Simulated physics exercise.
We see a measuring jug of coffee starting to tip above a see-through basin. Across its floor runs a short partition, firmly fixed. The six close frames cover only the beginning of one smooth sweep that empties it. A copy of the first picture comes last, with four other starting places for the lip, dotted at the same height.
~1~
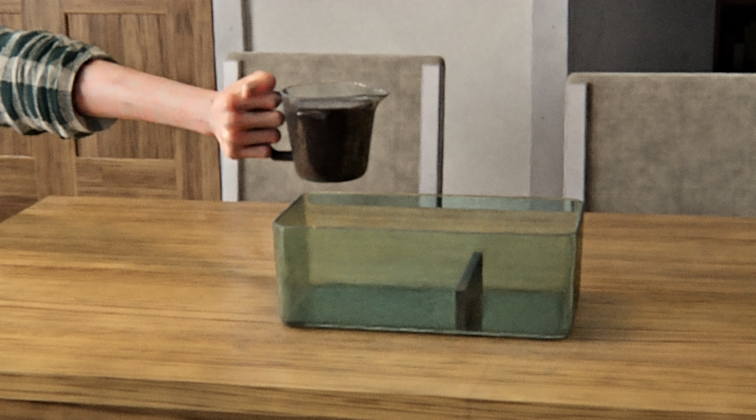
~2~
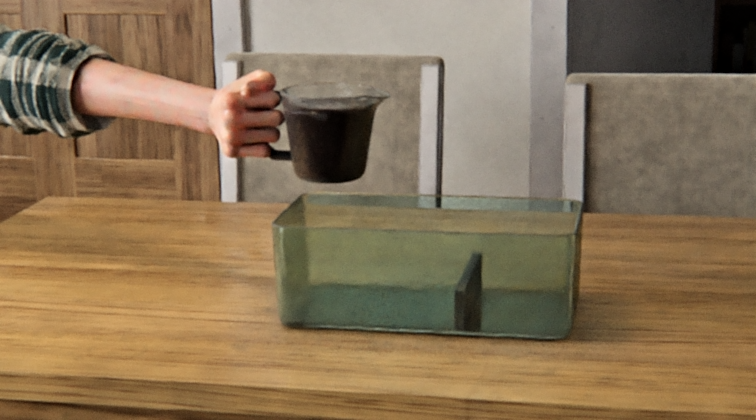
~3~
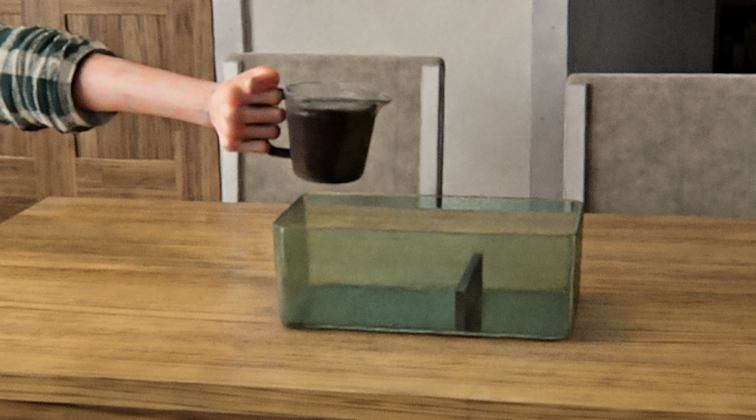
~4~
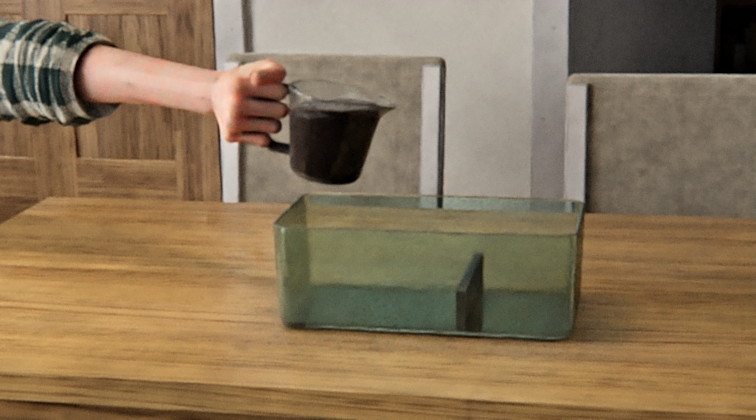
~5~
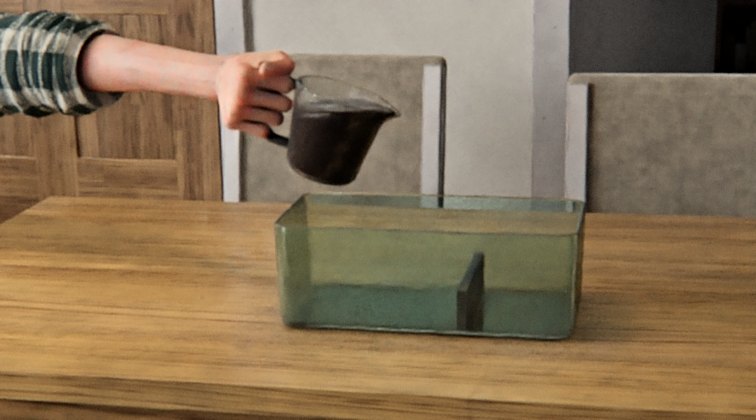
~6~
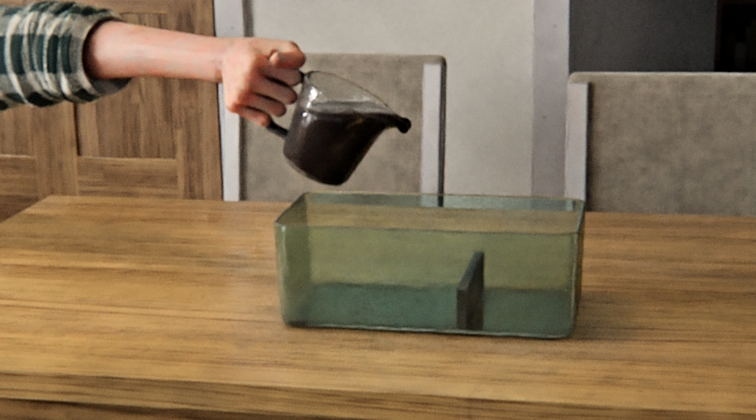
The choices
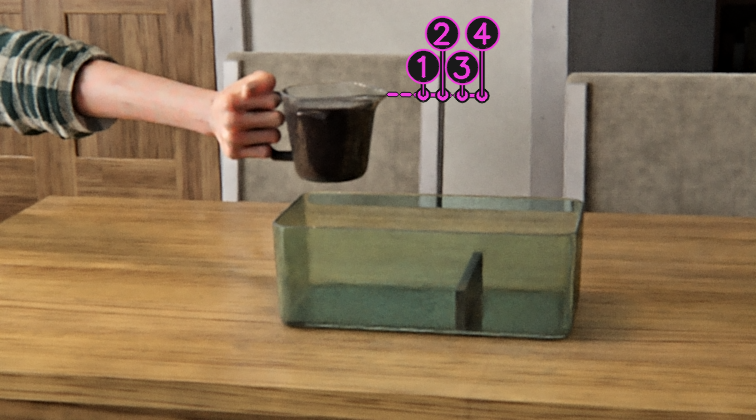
A hand in a checked sleeve held a clear jug of dark coffee above a see-through basin with a short partition, then gradually tilted it rightward until coffee just reached over the lip.
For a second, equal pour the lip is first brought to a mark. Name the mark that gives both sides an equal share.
Spot 1.
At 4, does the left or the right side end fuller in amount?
More ends on the right.
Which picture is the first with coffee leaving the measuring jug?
In picture 6.
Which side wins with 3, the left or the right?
More ends on the right.
In magenta, 1 at (423, 94); 2 at (442, 95); 3 at (462, 95); 4 at (482, 95).
With 1, about 51 % ends left of the wall and 49 % right of it.
With 2, about 22 % ends left of the wall and 77 % right of it.
With 3, about 5 % ends left of the wall and 94 % right of it.
With 4, about 3 % ends left of the wall and 95 % right of it.
